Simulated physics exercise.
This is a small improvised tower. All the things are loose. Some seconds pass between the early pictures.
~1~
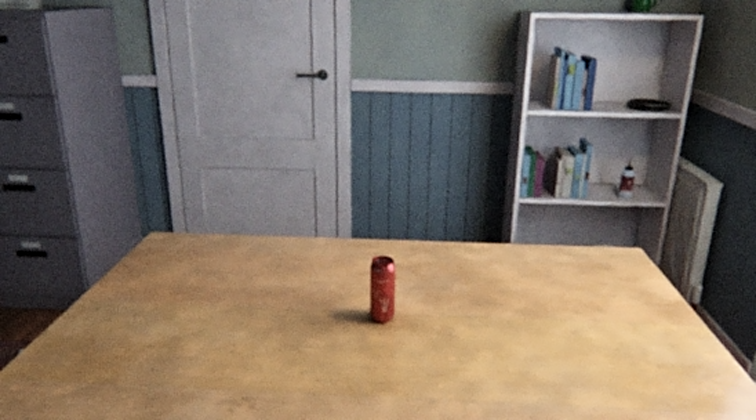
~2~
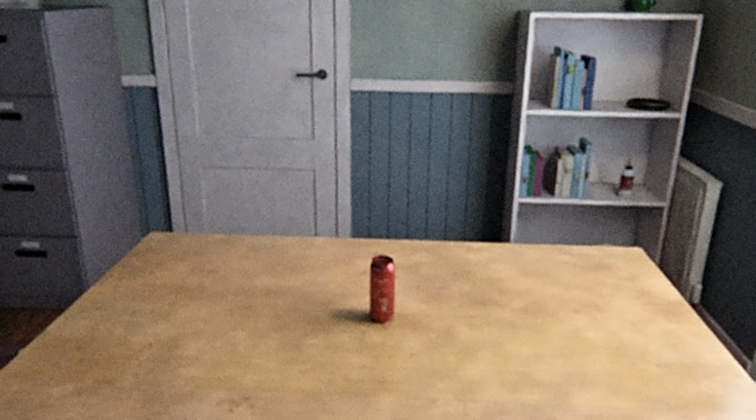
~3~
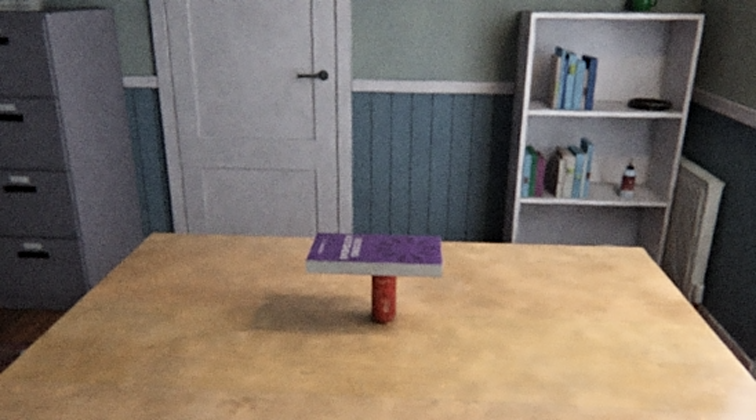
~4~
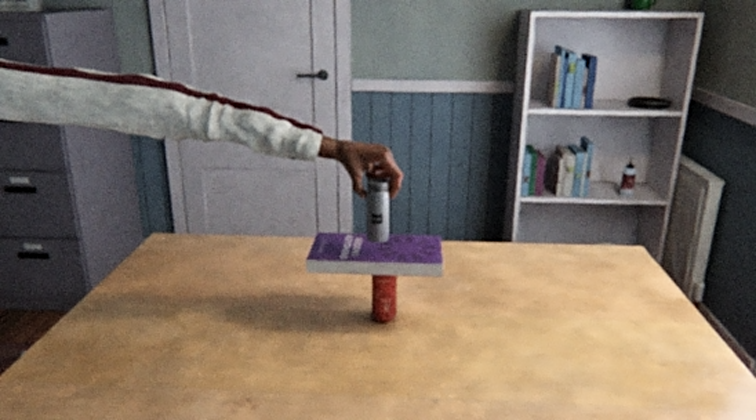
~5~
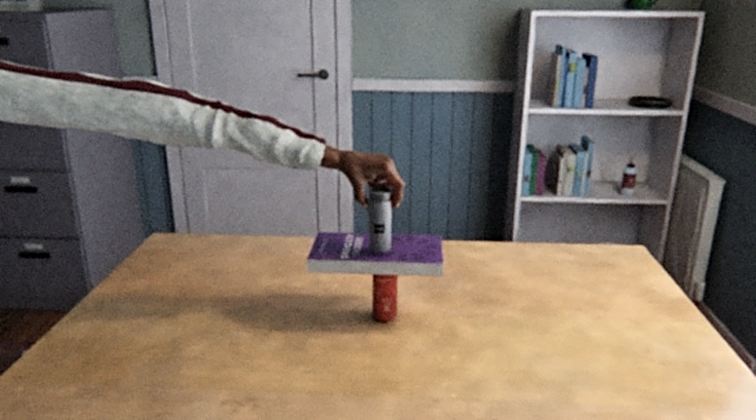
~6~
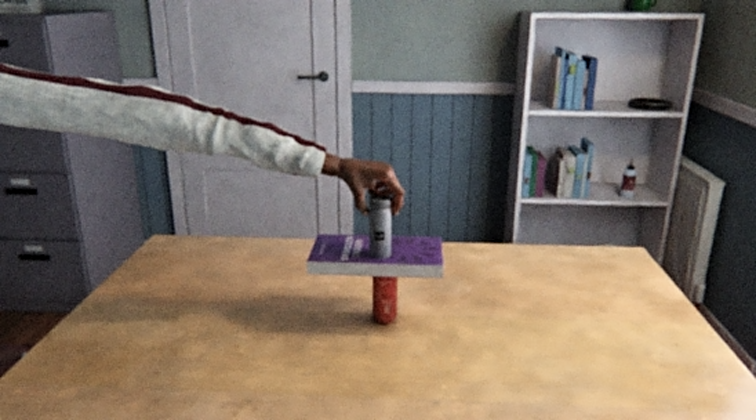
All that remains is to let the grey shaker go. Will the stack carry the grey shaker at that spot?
The stack holds.
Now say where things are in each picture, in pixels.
In the first frame, the last thing is not in view yet; red can (383, 290).
In the second frame, the last thing is not in view yet; red can (382, 289).
In the third frame, the last thing is not in view yet; red can (384, 290).
The fourth frame shows still above its spot; grey shaker (378, 210); red can (384, 290).
The fifth frame shows still above its spot; grey shaker (380, 220); red can (385, 289).
The sixth frame shows in place under the hand; grey shaker (380, 227); red can (385, 291).
Then, 0.20 s on from there, no change.
Then, 0.50 s on from there, grey shaker resting near (380, 227).
In the end, all 3 unmoved. At the end, from the last picture's camera, grey shaker near (380, 227). The stack stays up.
